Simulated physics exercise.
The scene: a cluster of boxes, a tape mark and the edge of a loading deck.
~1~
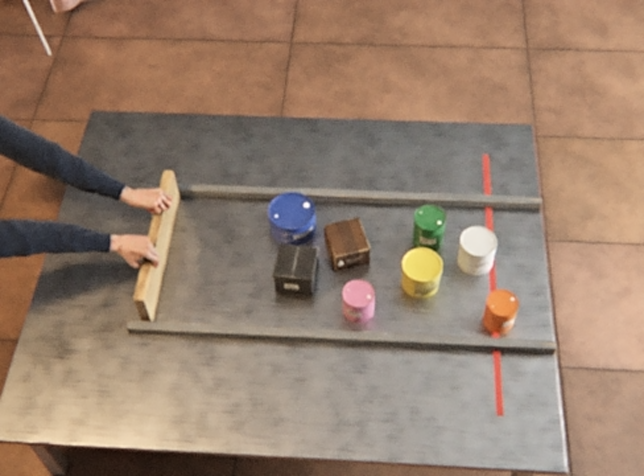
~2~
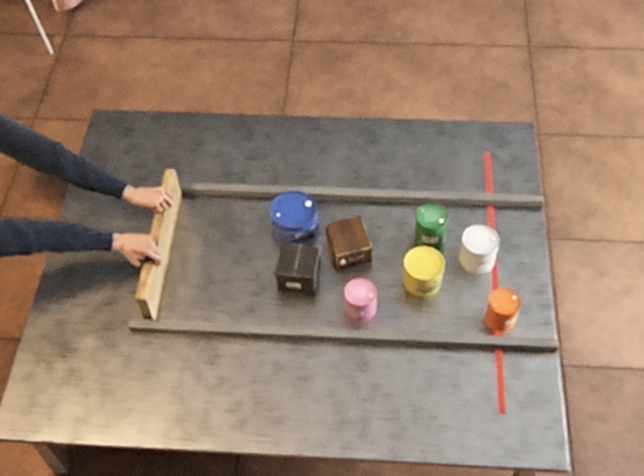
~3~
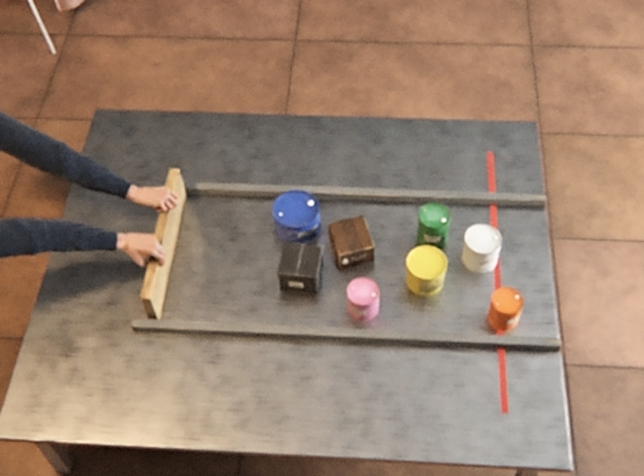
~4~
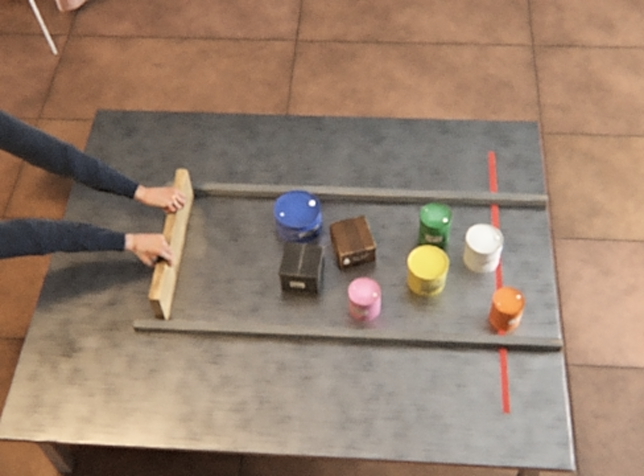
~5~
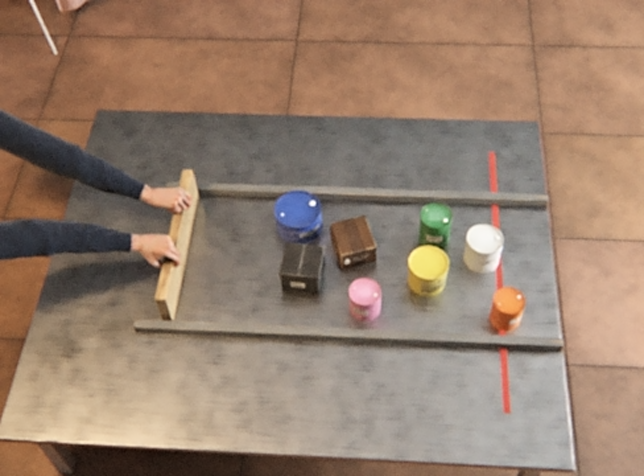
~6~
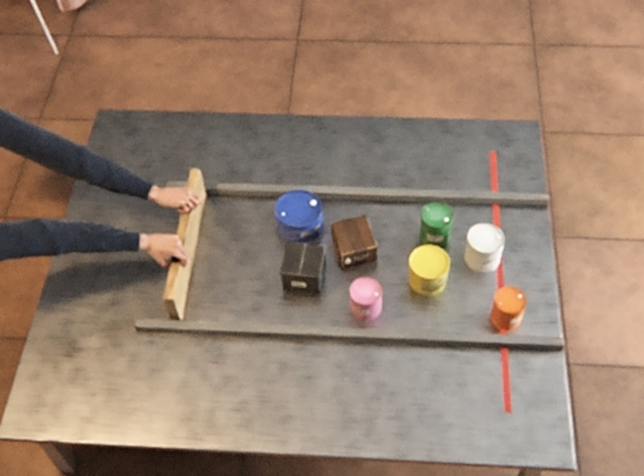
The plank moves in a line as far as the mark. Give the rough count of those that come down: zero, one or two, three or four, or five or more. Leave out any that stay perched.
The number that fall off is three or four.
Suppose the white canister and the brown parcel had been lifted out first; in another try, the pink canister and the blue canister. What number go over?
2 in the first case, 3 in the second.
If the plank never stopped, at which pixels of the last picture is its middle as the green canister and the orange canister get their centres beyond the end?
For the green canister at (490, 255), for the orange canister at (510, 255).
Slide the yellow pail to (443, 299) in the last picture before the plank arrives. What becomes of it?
Then it survives.
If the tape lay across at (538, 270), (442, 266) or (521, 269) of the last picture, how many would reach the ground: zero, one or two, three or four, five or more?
One after another: Five or more; no fall at all; more than four.
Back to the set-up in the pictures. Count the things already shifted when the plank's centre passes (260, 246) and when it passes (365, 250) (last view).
The counts are 0 and 6.
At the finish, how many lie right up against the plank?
That makes 3.
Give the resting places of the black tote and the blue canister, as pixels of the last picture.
The black tote at (522, 276), the blue canister at (522, 222).
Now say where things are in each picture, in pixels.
The first picture shows orange canister (500, 312); white canister (477, 251); green canister (429, 229); plank (158, 245); tape (492, 272).
The second picture shows white canister (479, 249); plank (160, 243).
The third picture shows green canister (433, 227); pink canister (363, 299).
The fourth picture shows orange canister (507, 309); blue canister (298, 217).
The fifth picture shows white canister (483, 249); yellow pail (428, 272).
The sixth picture shows orange canister (508, 308); white canister (484, 248); green canister (436, 226); plank (186, 244); tape (500, 268).
Soon after, none off yet; orange canister at rest near (508, 308); white canister at rest near (484, 248); green canister at rest near (436, 226).
After that, none off yet; orange canister at rest near (508, 308); white canister displaced a little near (489, 246); green canister displaced about its own width near (458, 220).
In the end, the number that fall off is three or four; gone, brown parcel, yellow pail, green canister and white canister.
